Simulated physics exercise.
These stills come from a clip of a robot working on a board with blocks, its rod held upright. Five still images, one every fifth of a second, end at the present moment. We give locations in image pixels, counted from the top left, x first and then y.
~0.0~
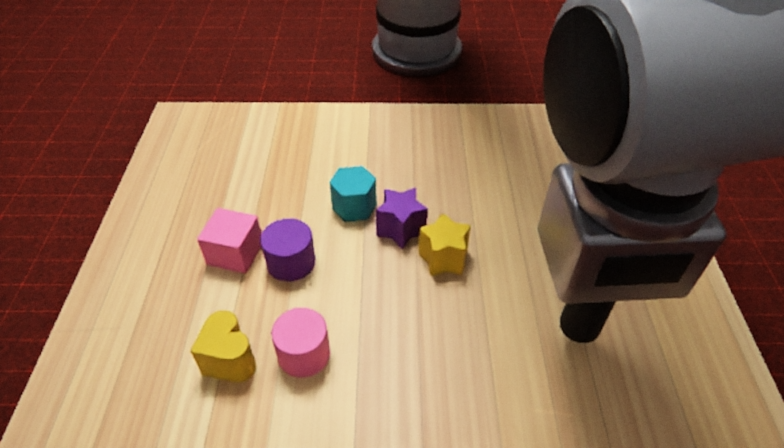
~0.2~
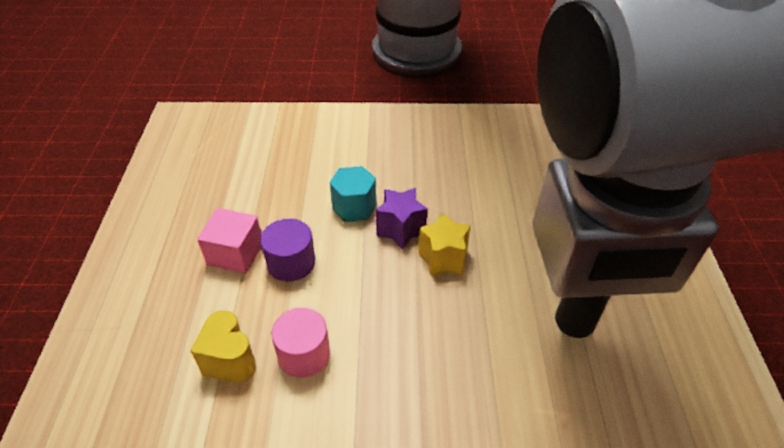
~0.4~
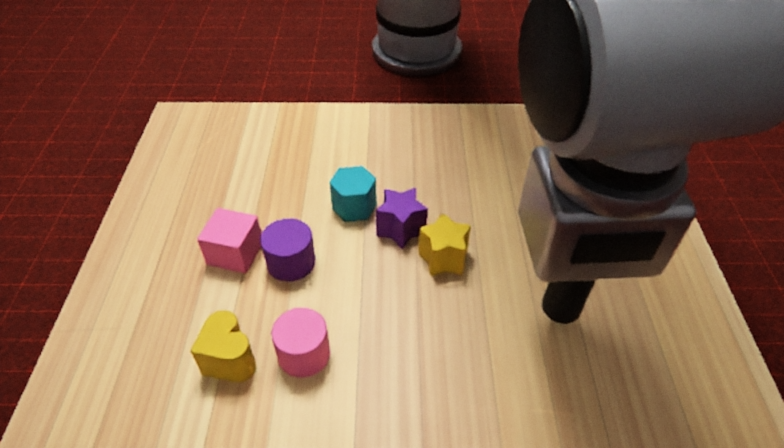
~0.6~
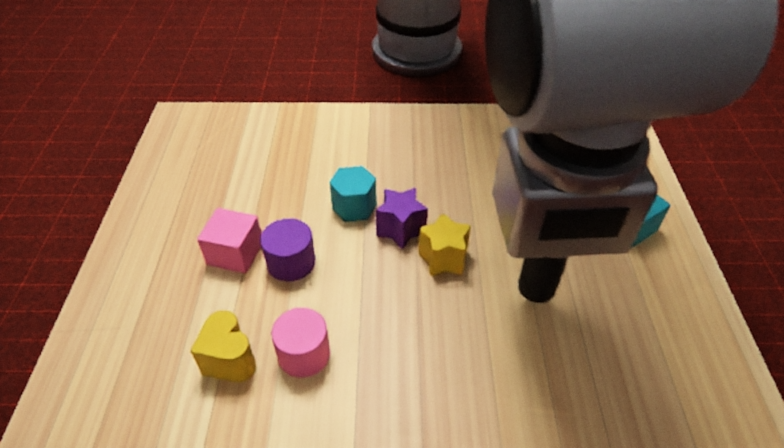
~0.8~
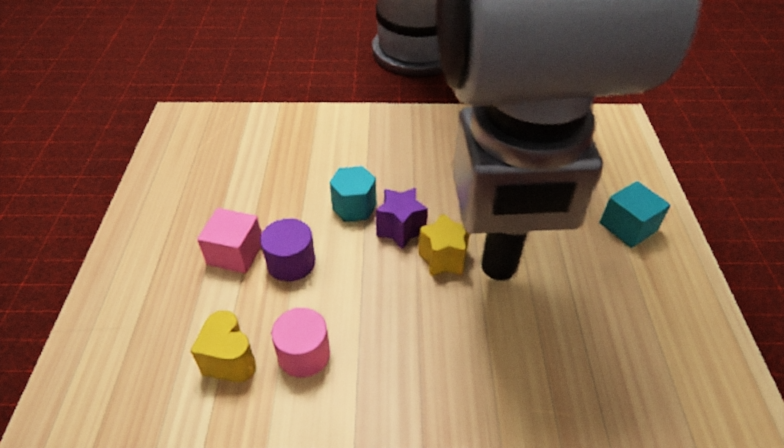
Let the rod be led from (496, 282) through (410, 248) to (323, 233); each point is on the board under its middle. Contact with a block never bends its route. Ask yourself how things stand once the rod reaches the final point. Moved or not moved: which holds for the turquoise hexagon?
It is shoved along.
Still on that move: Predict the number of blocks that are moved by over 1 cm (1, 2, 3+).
I'd say three or more blocks get moved.
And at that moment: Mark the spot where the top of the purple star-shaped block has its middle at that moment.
Its top centre lands on (325, 157).
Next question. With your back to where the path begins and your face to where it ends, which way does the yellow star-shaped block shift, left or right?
Displaced right.
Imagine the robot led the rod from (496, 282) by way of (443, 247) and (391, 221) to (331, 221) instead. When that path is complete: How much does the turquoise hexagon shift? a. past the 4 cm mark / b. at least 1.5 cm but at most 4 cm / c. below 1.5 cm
a
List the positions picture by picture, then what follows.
Lower end of the rod at (579, 328), tops of blocks, purple disc at (286, 236), turquoise hexagon at (353, 180), purple star-shaped block at (401, 203), yellow star-shaped block at (447, 233), in the first picture.
Rod at (574, 323), blocks as before, in the second picture.
Rod at (561, 309), blocks as before, in the third picture.
Rod at (536, 289), blocks as before, in the fourth picture.
Rod at (499, 268), purple disc at (286, 236), turquoise hexagon at (353, 180), purple star-shaped block at (401, 203), yellow star-shaped block at (447, 233), in the fifth picture.
On the path given first. One third of the way, rod at (439, 241); turquoise hexagon at (348, 178); purple star-shaped block at (383, 191), turned 10° clockwise; yellow star-shaped block at (406, 218), turned 15° clockwise.
Two thirds of the way, rod at (379, 228); turquoise hexagon at (313, 155), turned 15° anticlockwise; purple star-shaped block at (346, 170), turned 30° clockwise; yellow star-shaped block at (355, 198), turned 35° clockwise.
At the end, rod at (321, 218); purple disc not moved; turquoise hexagon at (300, 135), turned 15° anticlockwise; purple star-shaped block at (325, 157), turned 55° clockwise; yellow star-shaped block at (313, 183), turned 60° clockwise.
